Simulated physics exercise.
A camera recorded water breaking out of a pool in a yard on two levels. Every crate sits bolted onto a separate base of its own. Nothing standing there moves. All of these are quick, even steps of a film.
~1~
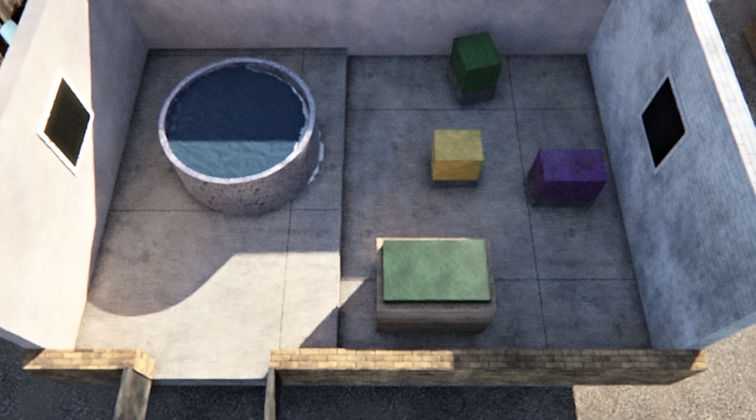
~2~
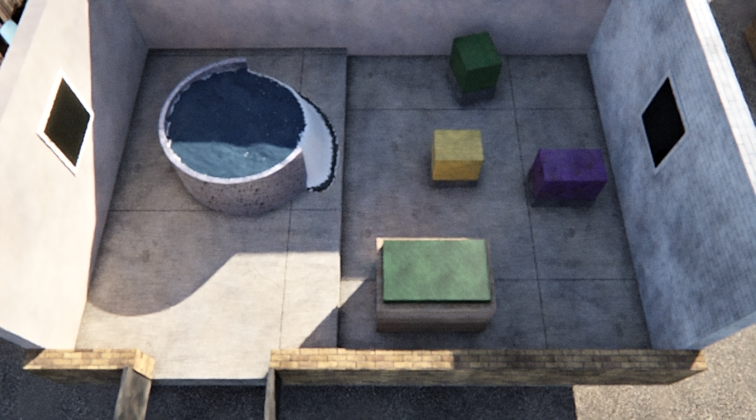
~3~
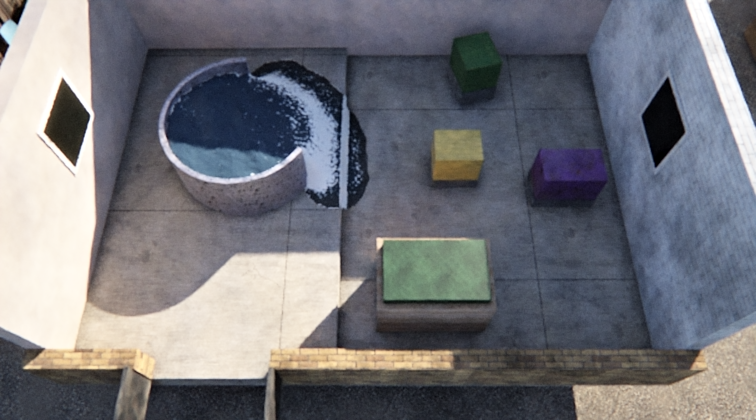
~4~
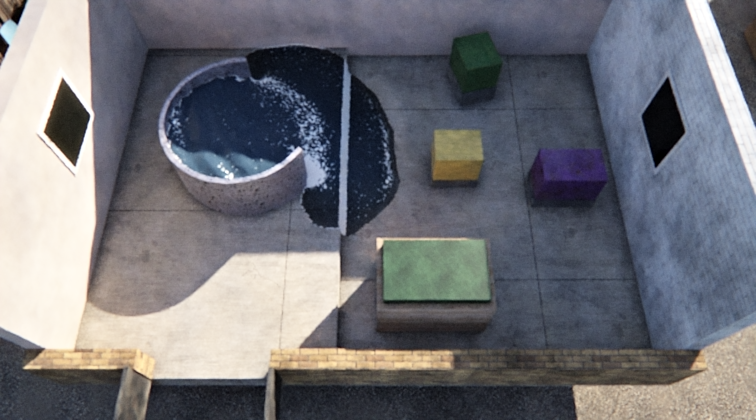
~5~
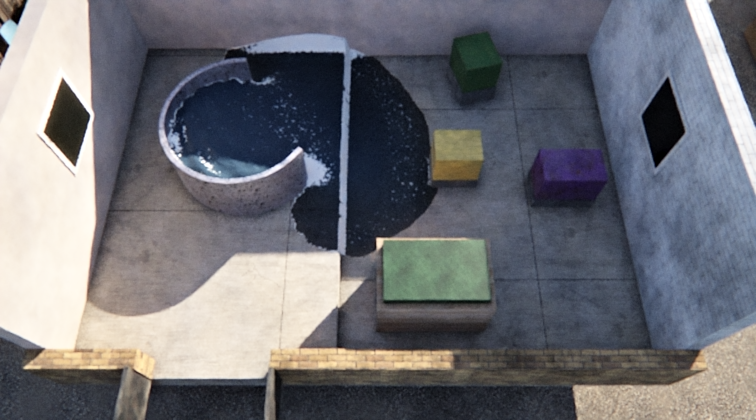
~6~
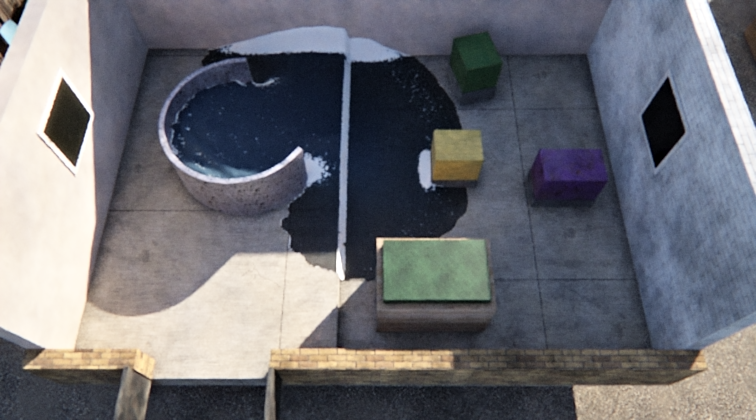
A round pool in a walled yard broke open on its right side, and dark water poured out, spreading across the concrete over the step and reaching the yellow block.
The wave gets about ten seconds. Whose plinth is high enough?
In the end yellow crate: Wet; green crate: Wet; purple crate: Wet.
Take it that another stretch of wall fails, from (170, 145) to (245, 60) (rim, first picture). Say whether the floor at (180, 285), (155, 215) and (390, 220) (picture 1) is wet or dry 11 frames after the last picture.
First spot drenched, second drenched, third unwetted.
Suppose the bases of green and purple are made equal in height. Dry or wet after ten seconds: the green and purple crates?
After ten seconds the green crate is swamped, and the purple crate is swamped.
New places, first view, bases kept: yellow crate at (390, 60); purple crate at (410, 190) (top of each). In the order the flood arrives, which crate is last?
The green-painted one.
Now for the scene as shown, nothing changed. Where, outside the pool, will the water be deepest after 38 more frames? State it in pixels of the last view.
Deepest spot: Around (350, 362).
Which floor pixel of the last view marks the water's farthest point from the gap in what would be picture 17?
Estimated pixel: (647, 348).
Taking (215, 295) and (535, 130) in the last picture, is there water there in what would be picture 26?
Going by the order given, the first is still bare and the second inundated.
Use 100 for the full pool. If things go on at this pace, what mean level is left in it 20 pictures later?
About 14 %.
A moment on, water covers 45 % of the floor; the yellow crate water round its plinth, the green crate water round its plinth, the purple crate water round its plinth.
Next, water covers 60 % of the floor; the yellow crate water round its plinth, the green crate water round its plinth, the purple crate water round its plinth.
Then, water covers 70 % of the floor; the yellow crate water round its plinth, the green crate water round its plinth, the purple crate water round its plinth.
Later, water covers 85 % of the floor; the yellow crate water round its plinth, the green crate water round its plinth, the purple crate water round its plinth.
In the end, water covers 85 % of the floor; the yellow crate was topped, the green crate was topped, the purple crate was topped.
